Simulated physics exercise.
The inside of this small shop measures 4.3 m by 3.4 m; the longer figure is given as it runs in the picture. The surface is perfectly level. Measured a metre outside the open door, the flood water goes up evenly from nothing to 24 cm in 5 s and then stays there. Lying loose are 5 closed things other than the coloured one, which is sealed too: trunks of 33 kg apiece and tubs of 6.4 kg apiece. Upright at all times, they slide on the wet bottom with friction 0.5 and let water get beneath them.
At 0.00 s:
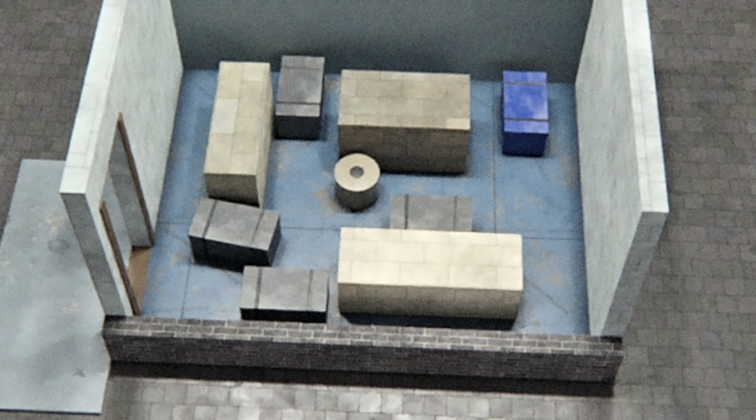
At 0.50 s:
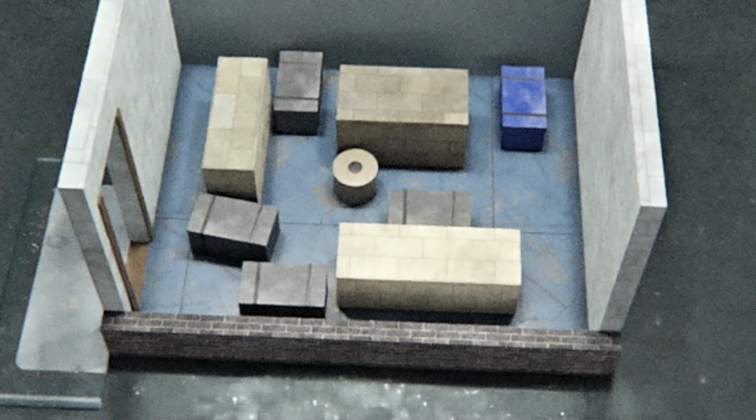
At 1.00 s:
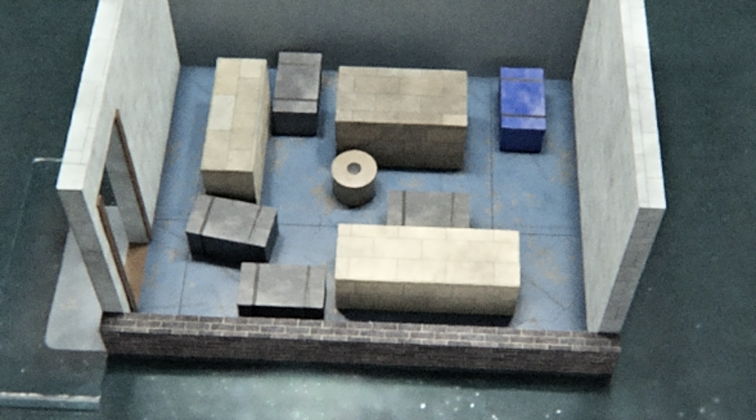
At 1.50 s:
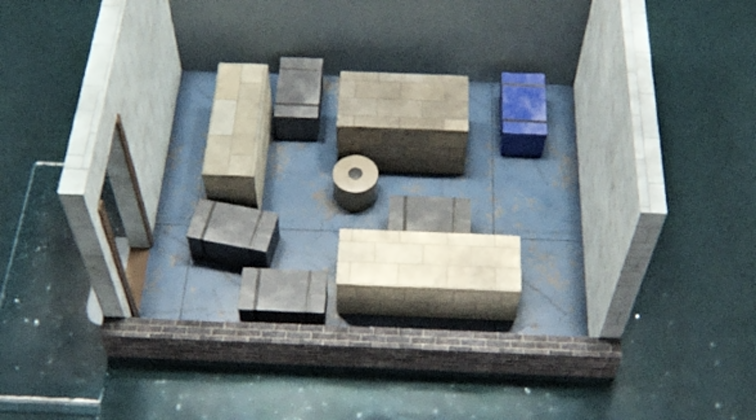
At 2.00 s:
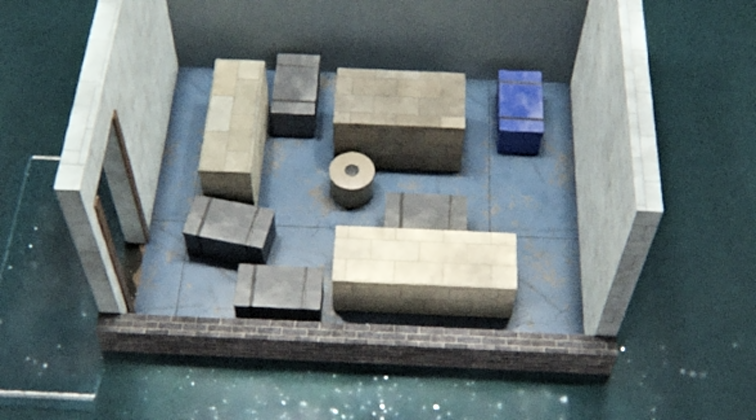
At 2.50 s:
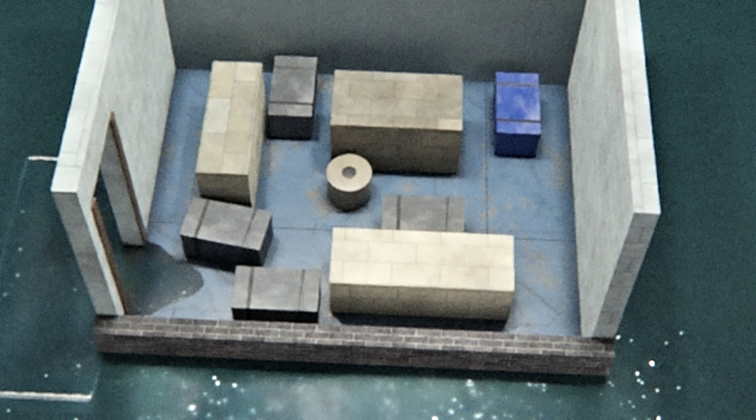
Dark water spreads around a small walled room of still blocks and enters its left doorway.
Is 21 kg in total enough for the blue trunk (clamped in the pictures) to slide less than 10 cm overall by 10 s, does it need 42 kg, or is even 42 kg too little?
21 kg is enough.
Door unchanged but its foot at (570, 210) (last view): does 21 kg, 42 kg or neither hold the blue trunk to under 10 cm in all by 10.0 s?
Result: The heavier mass is required.
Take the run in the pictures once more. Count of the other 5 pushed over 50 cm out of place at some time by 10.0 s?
Counting them up, I find 2.
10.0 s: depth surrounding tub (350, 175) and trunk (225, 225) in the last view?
Around 13 cm and 13 cm.
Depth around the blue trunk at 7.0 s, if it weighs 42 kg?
0 cm, roughly.
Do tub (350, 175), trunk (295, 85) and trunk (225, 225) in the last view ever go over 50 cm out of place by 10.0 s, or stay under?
Exceeds it; falls short; exceeds it.
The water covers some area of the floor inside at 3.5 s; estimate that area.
I'd estimate close to 1.5 m2.
After 3.5 s the blue trunk would be 0 cm from its start with 21 kg and 0 cm from its start with 42 kg; 0 cm of water round it then.
After 4.5 s the blue trunk would be 0 cm from its start with 21 kg and 0 cm from its start with 42 kg; 0 cm of water round it then.
After 7.0 s the blue trunk would be 0 cm from its start with 21 kg and 0 cm from its start with 42 kg; 0 cm of water round it then.
After 10.0 s the blue trunk would be 0 cm from its start with 21 kg and 0 cm from its start with 42 kg; 6 cm of water round it then.
